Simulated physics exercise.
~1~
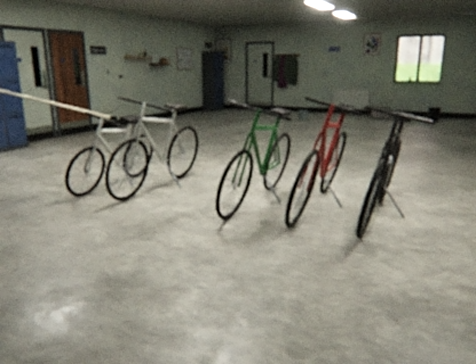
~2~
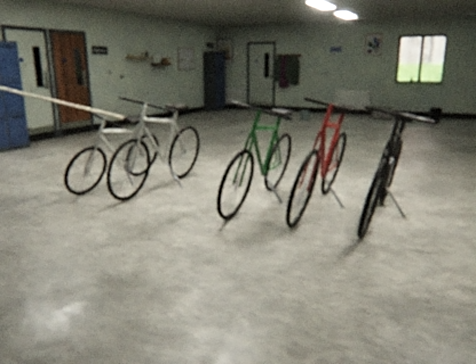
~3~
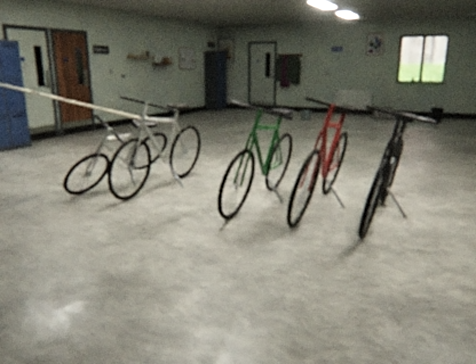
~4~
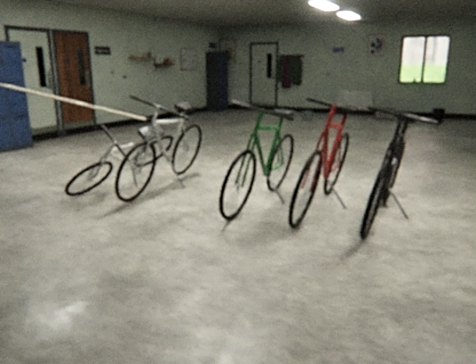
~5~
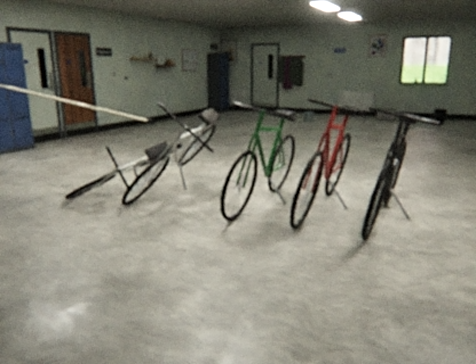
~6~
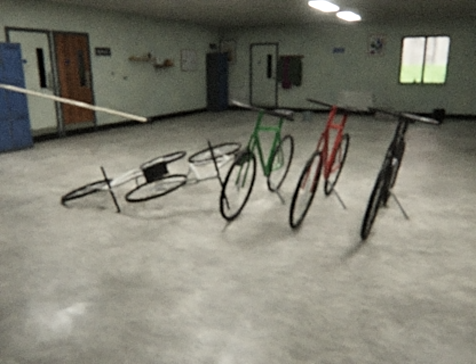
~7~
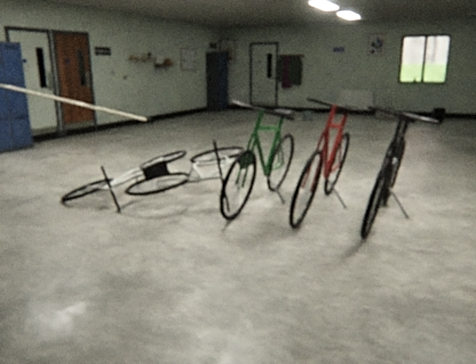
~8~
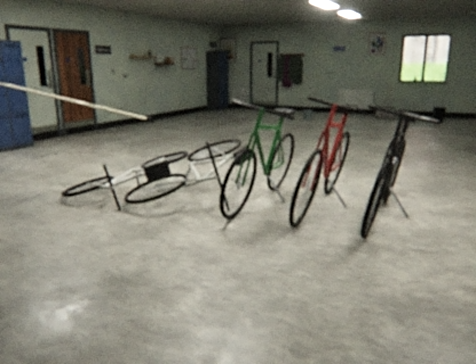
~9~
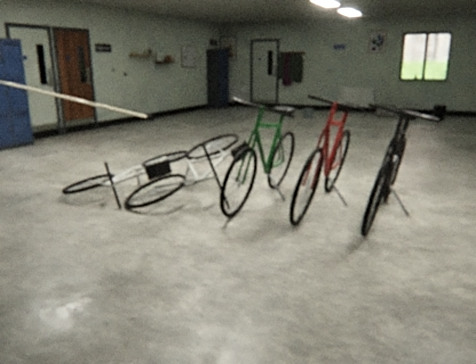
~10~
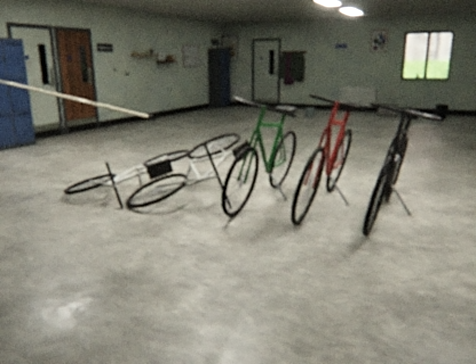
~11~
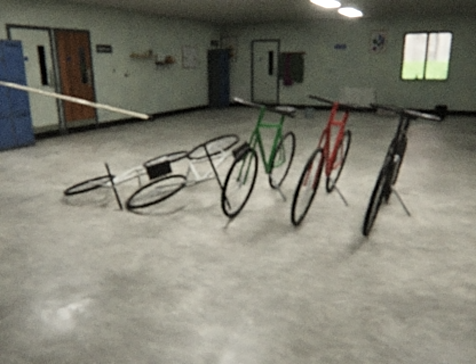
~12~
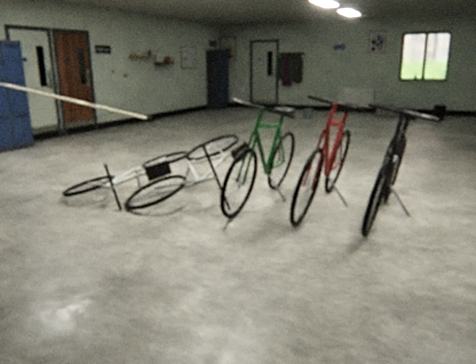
At first, five bicycles stand side by side on their stands across a dim room with a concrete floor, while a long pale pole reaches in from the left toward the two white ones. The pole pushes right against the nearest white bicycle, which begins to lean, then stops. The leaning bicycle keeps tipping and takes the second white one over with it. Both drop to the floor and settle in an overlapping heap beside the green bicycle. The green, red and black bicycles stay upright to the end, and the pole hangs still above the fallen pair.
